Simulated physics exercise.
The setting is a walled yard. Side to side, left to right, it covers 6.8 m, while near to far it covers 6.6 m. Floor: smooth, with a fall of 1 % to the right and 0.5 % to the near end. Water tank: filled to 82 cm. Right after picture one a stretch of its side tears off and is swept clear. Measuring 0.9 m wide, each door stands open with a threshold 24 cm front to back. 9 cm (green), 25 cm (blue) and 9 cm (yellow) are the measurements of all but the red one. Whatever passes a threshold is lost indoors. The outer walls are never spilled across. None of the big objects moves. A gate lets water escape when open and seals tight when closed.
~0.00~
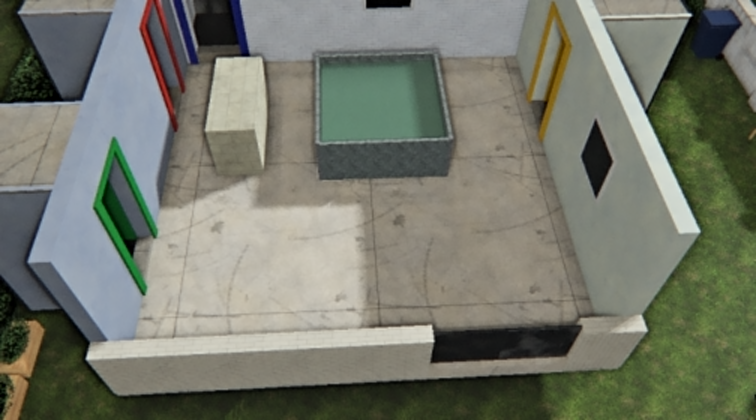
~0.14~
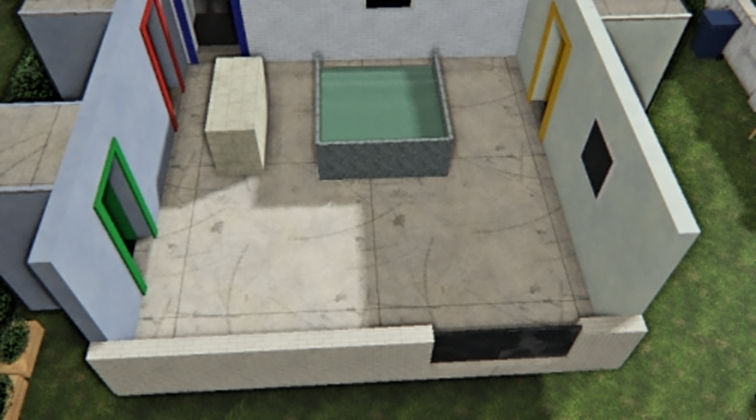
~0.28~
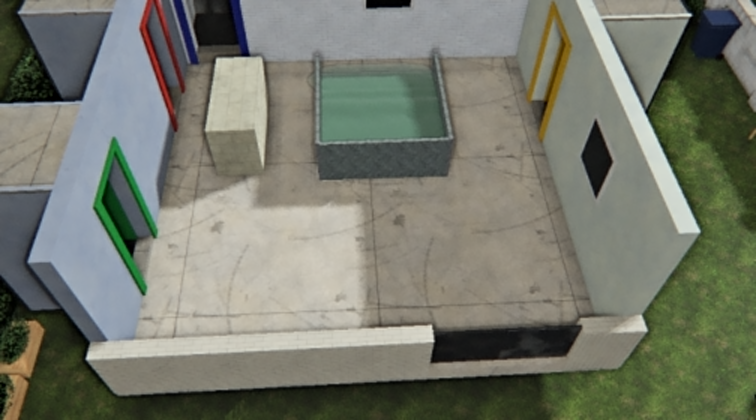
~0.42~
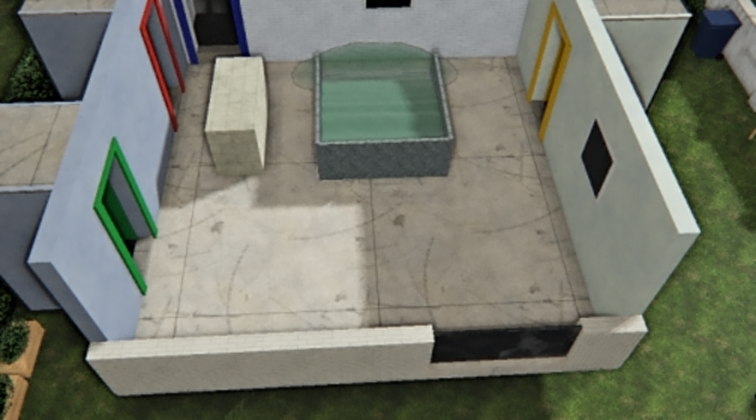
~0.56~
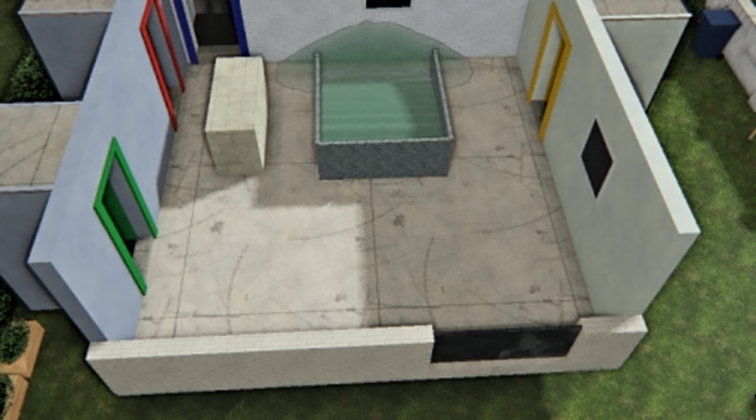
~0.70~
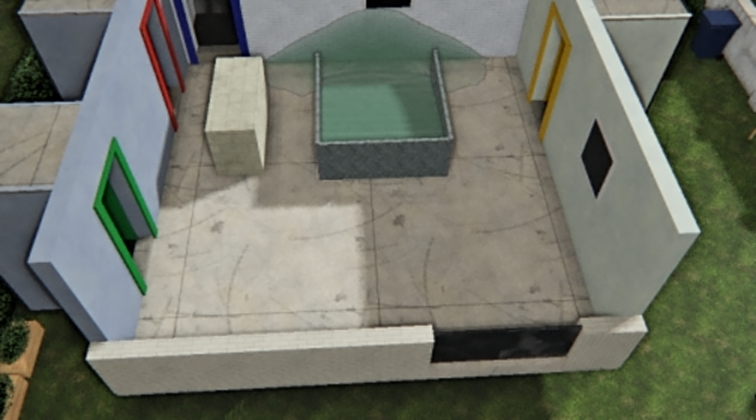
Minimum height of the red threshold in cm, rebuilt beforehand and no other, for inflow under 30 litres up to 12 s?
28 cm.
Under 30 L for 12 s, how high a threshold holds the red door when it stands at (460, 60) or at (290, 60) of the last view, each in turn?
21 and 21 cm.
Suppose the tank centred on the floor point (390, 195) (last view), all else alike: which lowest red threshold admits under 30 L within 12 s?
It must be around 20 cm tall.
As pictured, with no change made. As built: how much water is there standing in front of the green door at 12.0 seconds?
About 5.5 cm.
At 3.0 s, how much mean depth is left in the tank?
28 cm, roughly.
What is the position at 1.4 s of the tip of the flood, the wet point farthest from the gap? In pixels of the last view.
Lab note: Front tip approx. at (188, 67).
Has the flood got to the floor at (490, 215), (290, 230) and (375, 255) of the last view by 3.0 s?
In the order asked: Soaked, untouched, untouched.
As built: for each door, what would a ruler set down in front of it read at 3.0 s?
Depths in cm: Green 1, blue 26, red 28, yellow 17.
After 1.4 s water covers 20 % of the floor, deepest (60 cm) near (374, 63); it has not reached the red door.
After 3.0 s water covers 50 % of the floor, deepest (36 cm) near (513, 65); 28 cm at the red door, 72 litres in over its 19 cm threshold.
After 12.0 s water covers 100 % of the floor, deepest (17 cm) near (580, 291); 4 cm at the red door, 92 litres in over its 19 cm threshold.
At the red door as built, the water arrived by 1.5 s and peaked near 34 cm at 2.2 s.
Run again over the same 12 s with other heights there, 53 litres in over 23.5 cm, 15 litres over 32 cm. The limit of 30 litres is kept from about 28 cm up.
